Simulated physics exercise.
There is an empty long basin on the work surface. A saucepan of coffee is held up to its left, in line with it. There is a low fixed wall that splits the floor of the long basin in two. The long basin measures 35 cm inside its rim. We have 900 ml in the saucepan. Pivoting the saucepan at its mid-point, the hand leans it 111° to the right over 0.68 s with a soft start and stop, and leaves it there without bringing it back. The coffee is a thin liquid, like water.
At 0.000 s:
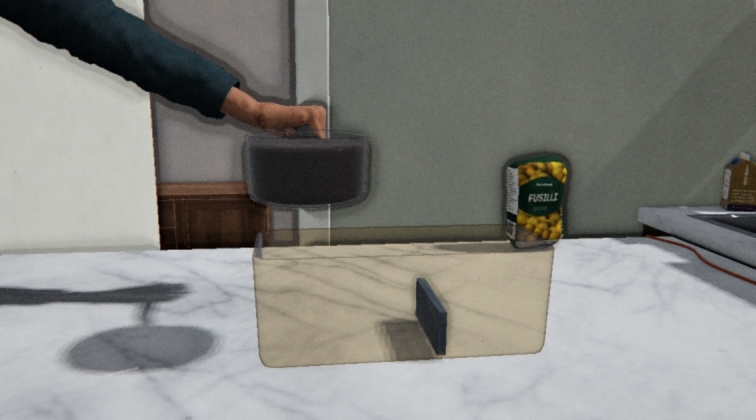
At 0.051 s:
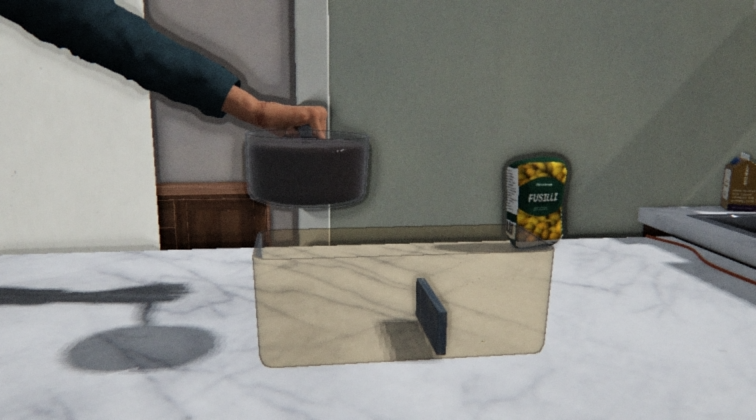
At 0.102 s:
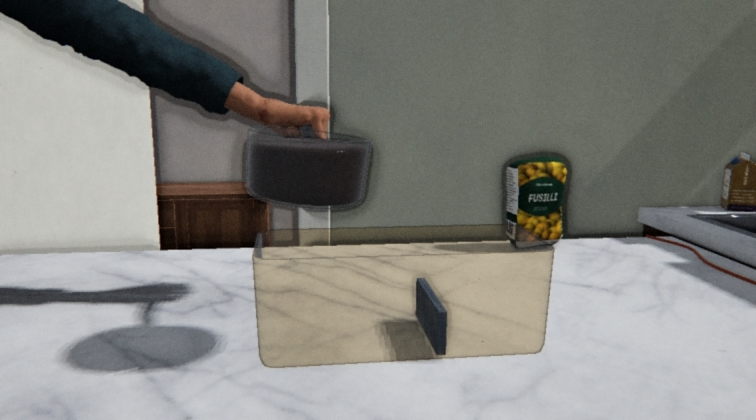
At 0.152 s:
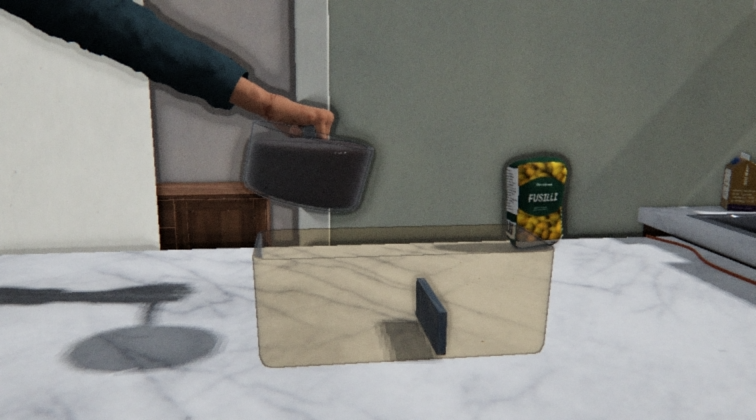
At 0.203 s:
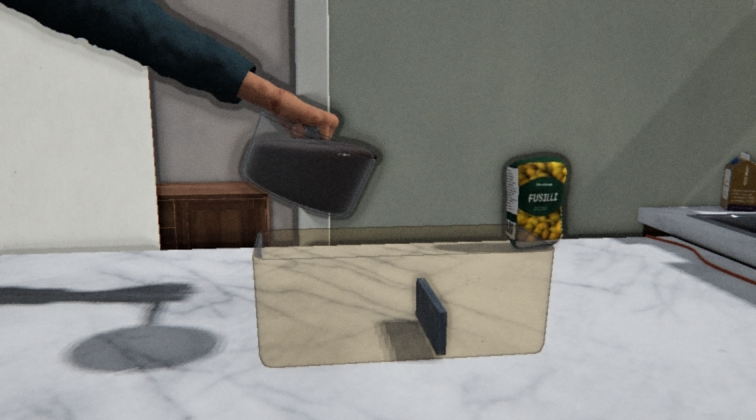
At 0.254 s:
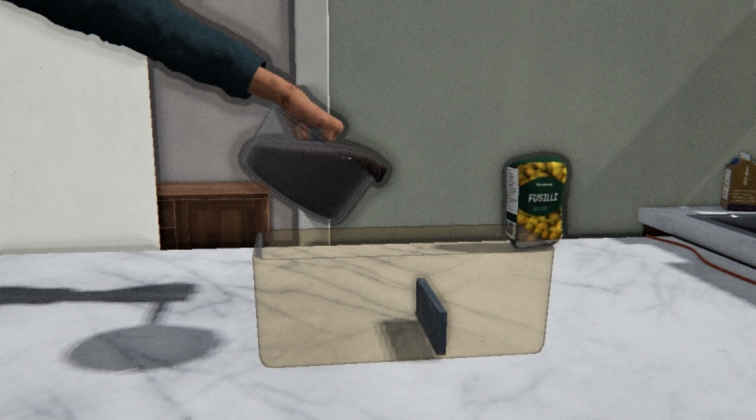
A hand in a dark teal sleeve, reaching in from the upper left, tilts a dark, rounded pan steadily to the right, slowly at first, until dark liquid shows at its lower right edge. Below it, a long, see-through, tan basin with a small dark upright panel stands on a white marbled counter, with a green and yellow fusilli box at right. The kitchen, with grey-green walls, is seen from the front by a still camera.
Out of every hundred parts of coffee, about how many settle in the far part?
About 11 out of 100.
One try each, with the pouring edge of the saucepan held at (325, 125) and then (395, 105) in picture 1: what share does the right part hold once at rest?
Respectively 10 and 50 %.
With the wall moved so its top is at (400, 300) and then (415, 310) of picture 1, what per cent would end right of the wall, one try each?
50 then 40 %.
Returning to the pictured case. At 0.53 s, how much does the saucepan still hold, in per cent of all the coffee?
About 22 per cent.
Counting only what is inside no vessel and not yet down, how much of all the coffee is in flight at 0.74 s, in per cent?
Near 5 per cent, I'd say.
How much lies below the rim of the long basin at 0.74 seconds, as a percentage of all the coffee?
Near 92 per cent of the total.
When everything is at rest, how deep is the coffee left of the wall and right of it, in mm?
Some 28 mm on the left and 6 mm on the right.
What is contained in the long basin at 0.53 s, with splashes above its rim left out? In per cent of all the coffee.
About 54%.
Then, 0.53 s in, the tilt is 99° and 23 per cent is still to pour, 48 is left of the wall and 5 right of it.
Then, 0.74 s in, the tilt is 111° and 3 per cent is still to pour, 85 is left of the wall and 7 right of it.
Then, 0.95 s in, the tilt is 111° and 0 per cent is still to pour, 85 is left of the wall and 10 right of it.
Then, 1.18 s in, the tilt is 111° and 0 per cent is still to pour, 84 is left of the wall and 11 right of it.
Finally, 84 per cent lies left of the wall, 11 right of it and 4 outside.
